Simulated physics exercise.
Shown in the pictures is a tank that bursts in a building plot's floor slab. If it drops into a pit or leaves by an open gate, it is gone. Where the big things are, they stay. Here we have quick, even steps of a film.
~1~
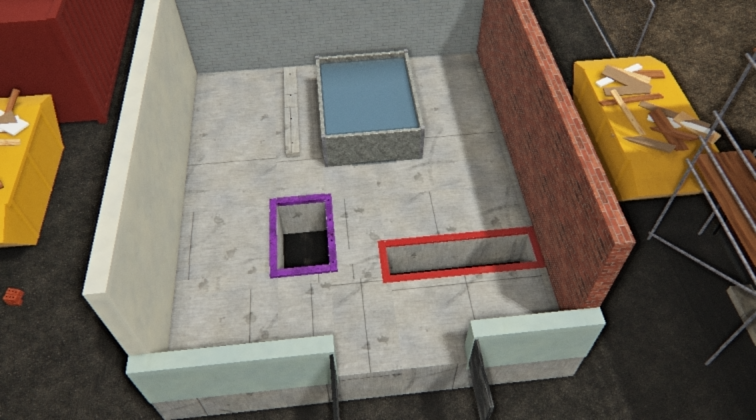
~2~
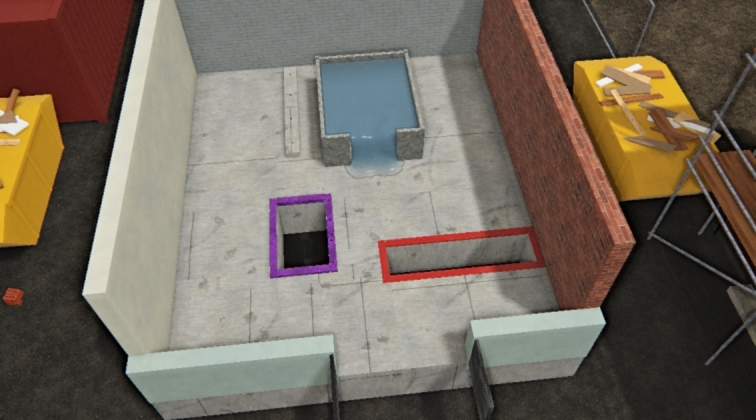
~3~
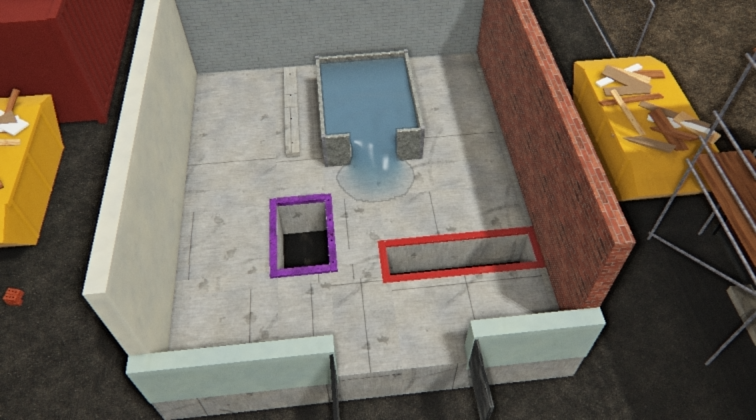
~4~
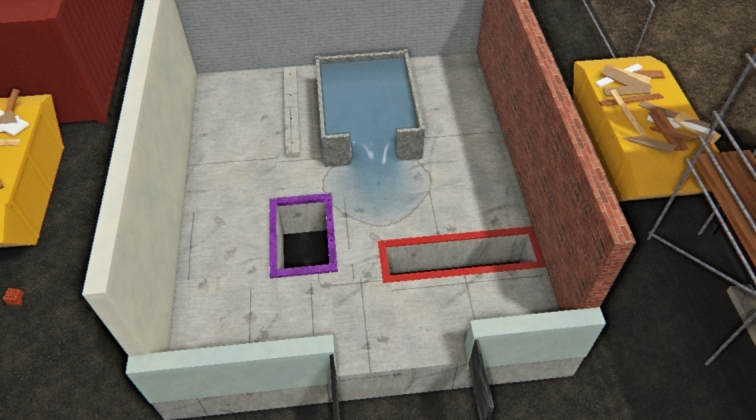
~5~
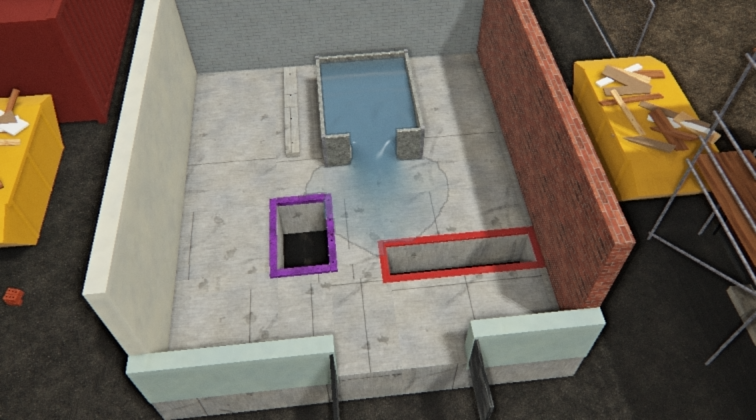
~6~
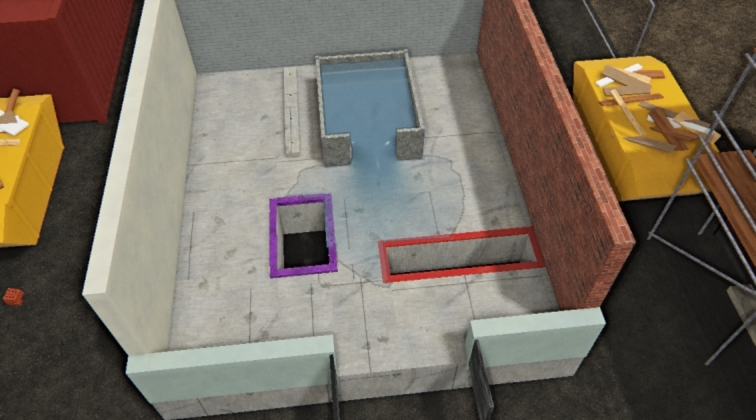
A walled building plot with a pale concrete floor slab is seen from above and in front, with a cream wall on the left and a red brick wall on the right. A grey tank of blue water stands at the back, beyond a purple-edged opening and a long red-edged one, with yellow containers outside. The tank's front opens and water pours out, spreading forward across the slab between and around the openings, while the camera stays still.
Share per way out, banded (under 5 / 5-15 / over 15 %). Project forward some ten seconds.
As I see it, gate: Upwards of fifteen per cent, red pit: Upwards of fifteen per cent, purple pit: A twentieth to fifteen per cent.
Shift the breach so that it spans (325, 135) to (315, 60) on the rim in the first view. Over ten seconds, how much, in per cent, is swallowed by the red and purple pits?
The red pit takes 14 per cent and the purple pit 12 per cent.
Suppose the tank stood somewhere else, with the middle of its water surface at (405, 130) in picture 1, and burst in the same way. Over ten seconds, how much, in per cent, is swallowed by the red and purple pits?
So red takes 75 % and purple takes 0 %.
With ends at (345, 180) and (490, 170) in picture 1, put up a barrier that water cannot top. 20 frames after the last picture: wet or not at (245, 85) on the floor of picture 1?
Untouched.
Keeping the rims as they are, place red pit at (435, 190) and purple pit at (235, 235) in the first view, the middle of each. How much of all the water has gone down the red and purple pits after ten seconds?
Estimated shares - red: 60 %; purple: 0 %.
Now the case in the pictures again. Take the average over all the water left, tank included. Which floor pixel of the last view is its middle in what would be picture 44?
Around (354, 163).
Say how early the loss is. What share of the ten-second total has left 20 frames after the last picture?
I'd estimate some 55 per cent.
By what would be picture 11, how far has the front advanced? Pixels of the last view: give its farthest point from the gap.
I'd say at around (311, 362).
A moment on, water covers 20 % of the floor; the gate 0 %, the red pit 7 %, the purple pit 2 %.
Next, water covers 20 % of the floor; the gate 3 %, the red pit 15 %, the purple pit 4 %.
Then, water covers 25 % of the floor; the gate 8 %, the red pit 24 %, the purple pit 6 %.
Later, water covers 30 % of the floor; the gate 14 %, the red pit 34 %, the purple pit 8 %.
In the end, water covers 35 % of the floor; the gate 19 %, the red pit 42 %, the purple pit 8 %.
